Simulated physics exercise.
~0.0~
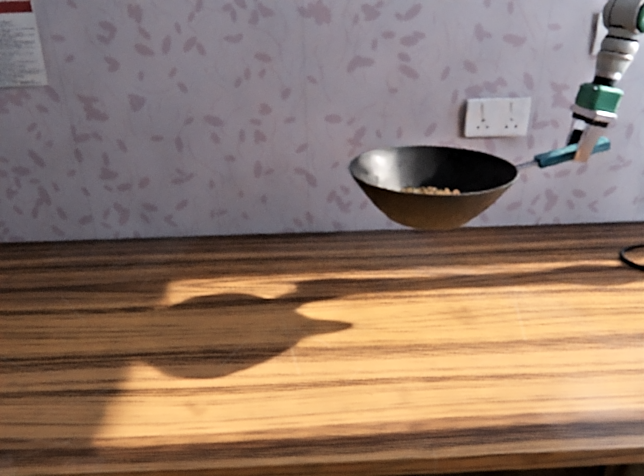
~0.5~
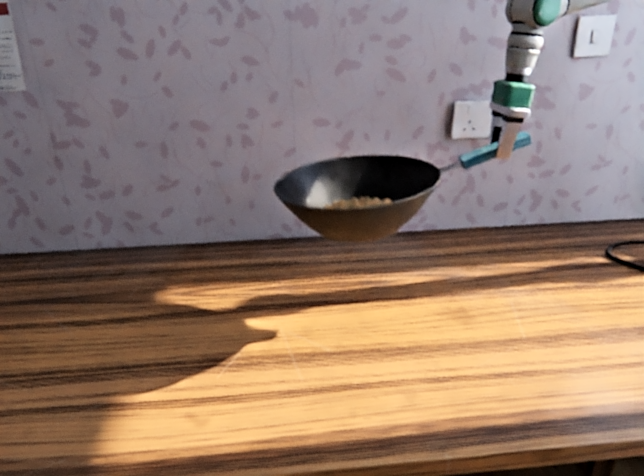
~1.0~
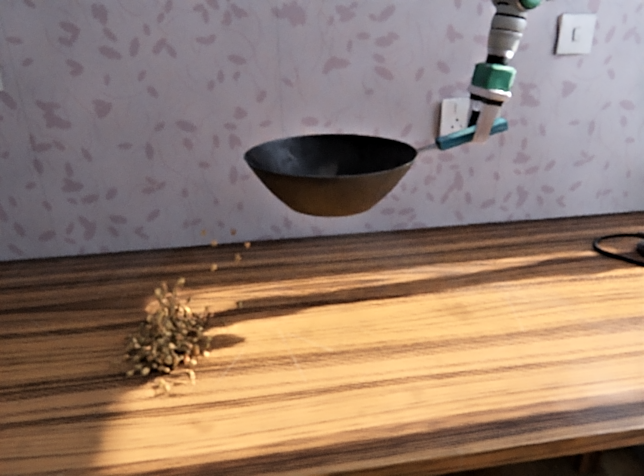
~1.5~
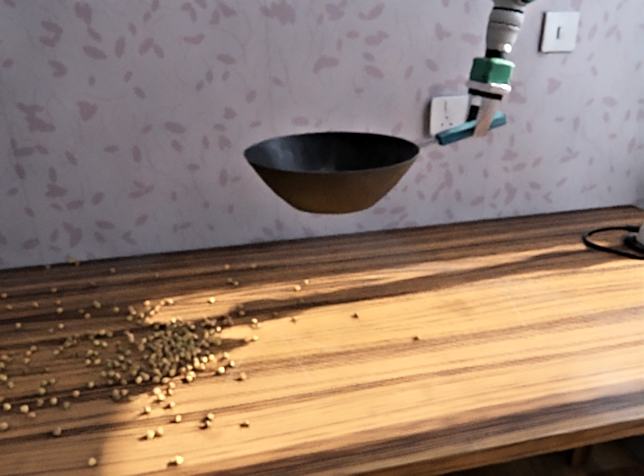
Robot arm swinging a dark wok leftward above a striped wooden table, flinging out dried chickpeas that scatter across the left side.
